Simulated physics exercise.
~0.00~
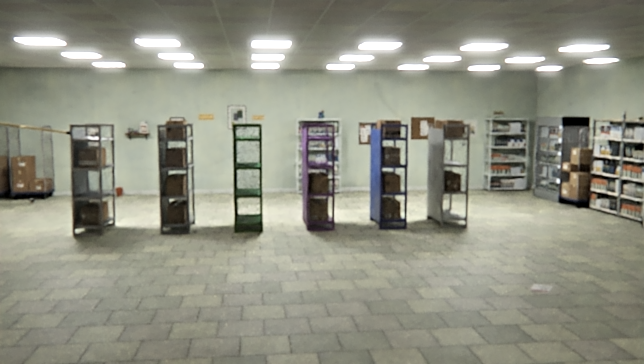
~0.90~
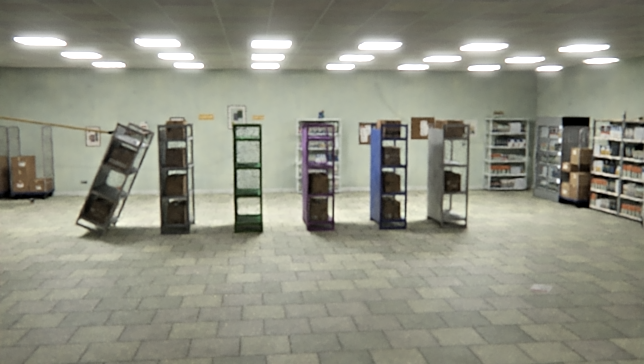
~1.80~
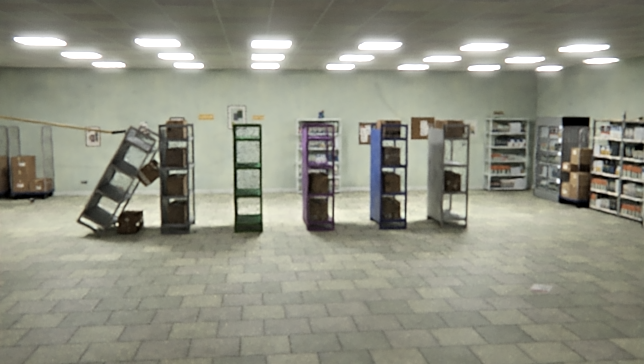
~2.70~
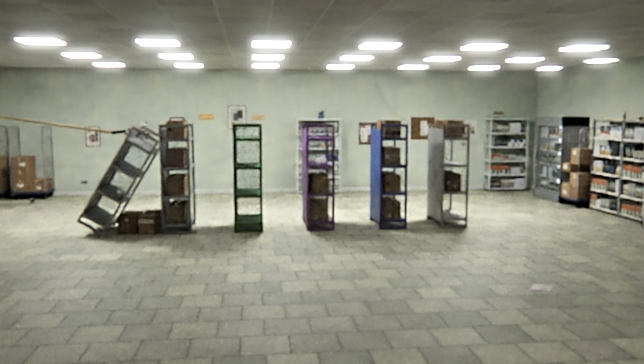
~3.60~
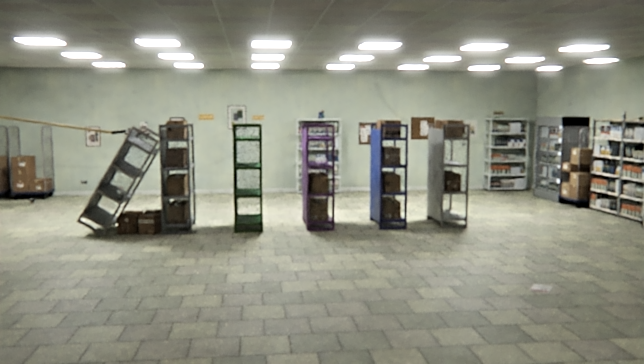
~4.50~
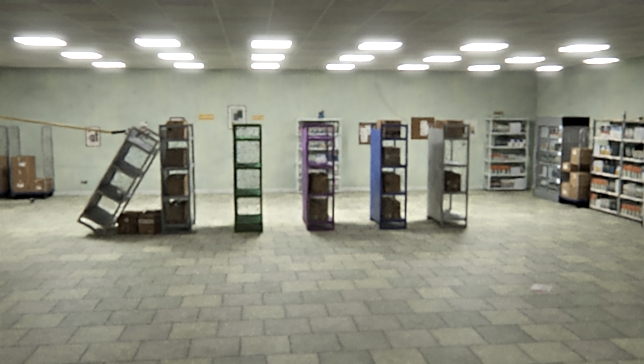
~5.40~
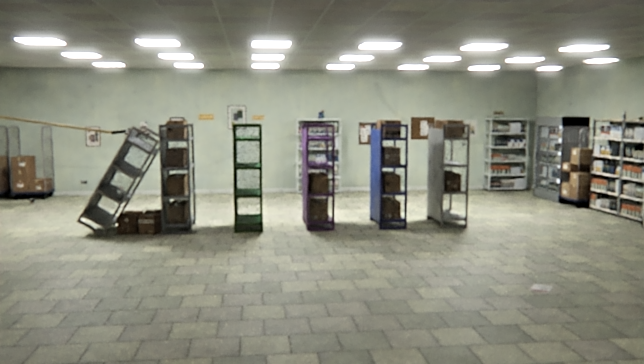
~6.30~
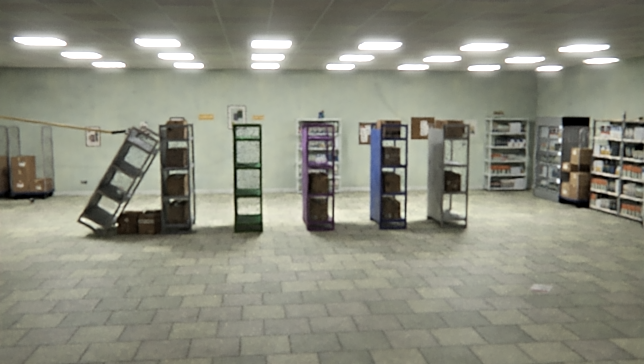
Six narrow shelving units stand spaced in a row across a tiled storeroom, seen from the front by a still camera under bright ceiling lights. From the left come two grey units, then a green, a purple, a blue and a pale grey one, most holding brown cartons. A thin pole at the far left moves rightward, and the first unit tips right toward its neighbour. Its cartons slide out and drop to the floor between the two. The first unit comes to rest leaning against the second, while the other five, including the blue one, stay standing.
